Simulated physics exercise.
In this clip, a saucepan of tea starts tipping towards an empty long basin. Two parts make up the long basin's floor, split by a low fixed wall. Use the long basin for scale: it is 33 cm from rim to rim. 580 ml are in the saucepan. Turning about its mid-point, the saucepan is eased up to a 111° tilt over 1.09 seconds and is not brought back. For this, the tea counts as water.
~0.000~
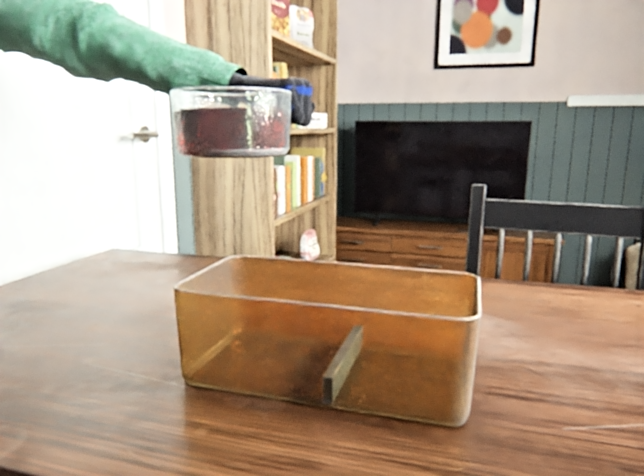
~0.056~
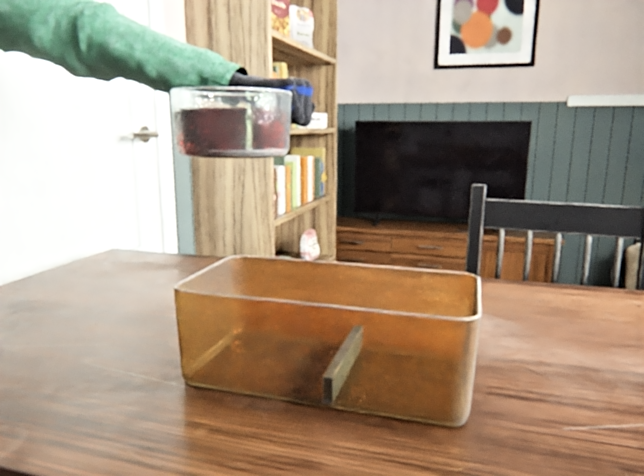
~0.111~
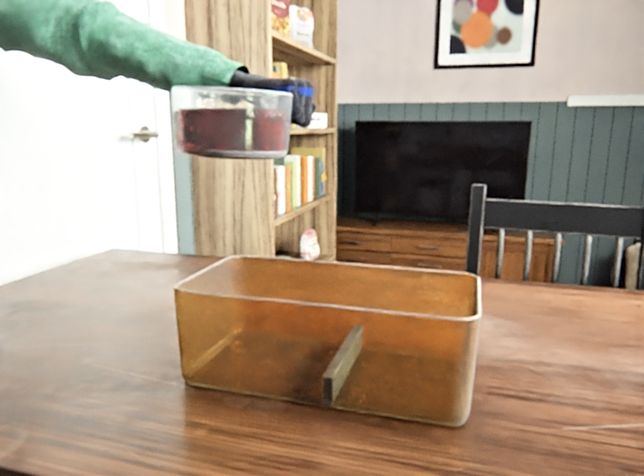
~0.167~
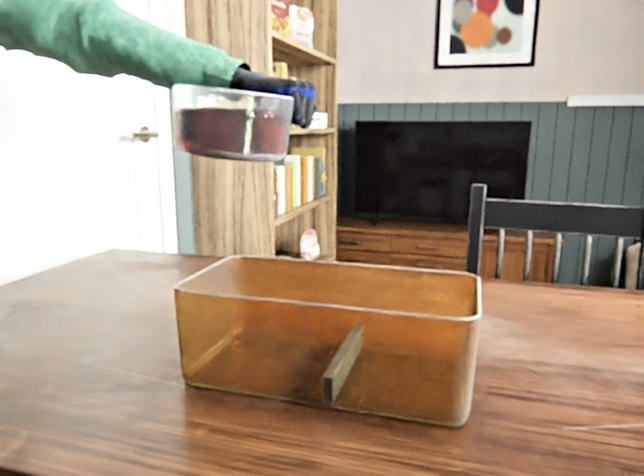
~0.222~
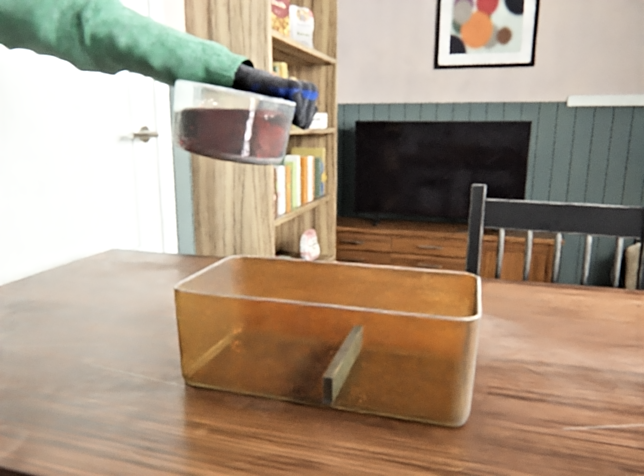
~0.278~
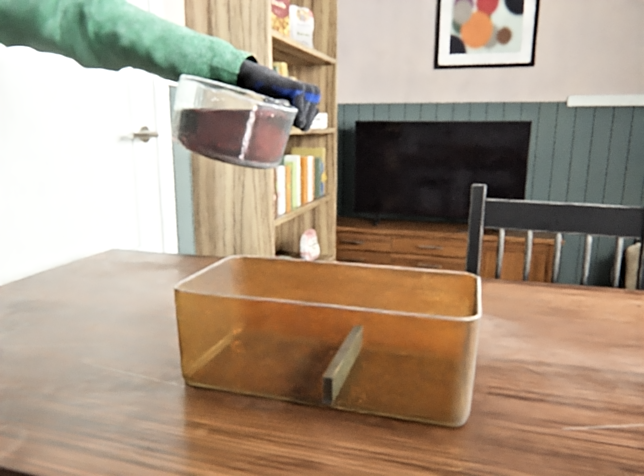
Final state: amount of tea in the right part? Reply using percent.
Approximately 52 %.
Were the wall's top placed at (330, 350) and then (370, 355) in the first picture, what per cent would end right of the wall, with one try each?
Some 65 in a hundred, then some 15 in a hundred.
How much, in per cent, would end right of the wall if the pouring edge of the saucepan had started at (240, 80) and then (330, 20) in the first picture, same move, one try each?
The first try gives 10 percent and the second 85 percent.
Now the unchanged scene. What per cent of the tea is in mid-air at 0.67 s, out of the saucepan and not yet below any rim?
Estimate: About 40 % of all of it.
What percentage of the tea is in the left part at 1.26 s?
I'd put it near 48 percent.
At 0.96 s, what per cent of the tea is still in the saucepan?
I reckon near 7 per cent still sits there.
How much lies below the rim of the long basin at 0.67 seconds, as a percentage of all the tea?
10 %, roughly.
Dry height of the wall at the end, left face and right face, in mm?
On the left it's about 20 mm; on the right, about 16 mm.
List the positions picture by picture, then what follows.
In the first frame, it leans 0°; its right rim is at (286, 93); the tea meets the walls at (186, 111) and (286, 111); the long basin's rim runs from (204, 271) to (479, 296); the wall's top is at (345, 349).
In the second frame, it leans 1°; its right rim is at (286, 94); the tea meets the walls at (187, 111) and (286, 111).
In the third frame, it leans 3°; its right rim is at (287, 96); the tea meets the walls at (188, 111) and (286, 112).
In the fourth frame, it leans 6°; its right rim is at (289, 100); the tea meets the walls at (187, 111) and (287, 113).
In the fifth frame, it leans 11°; its right rim is at (290, 105); the tea meets the walls at (188, 111) and (289, 113).
In the sixth frame, it leans 17°; its right rim is at (292, 112); the tea meets the walls at (188, 111) and (290, 113).
By 0.67 s the tilt is 75° and 49 per cent is still to pour, 5 is left of the wall and 6 right of it.
By 0.96 s the tilt is 107° and 7 per cent is still to pour, 31 is left of the wall and 50 right of it.
By 1.26 s the tilt is 111° and 0 per cent is still to pour, 47 is left of the wall and 51 right of it.
By 1.59 s the tilt is 111° and 0 per cent is still to pour, 47 is left of the wall and 52 right of it.
At rest 47 per cent lies left of the wall, 52 right of it and 1 outside.
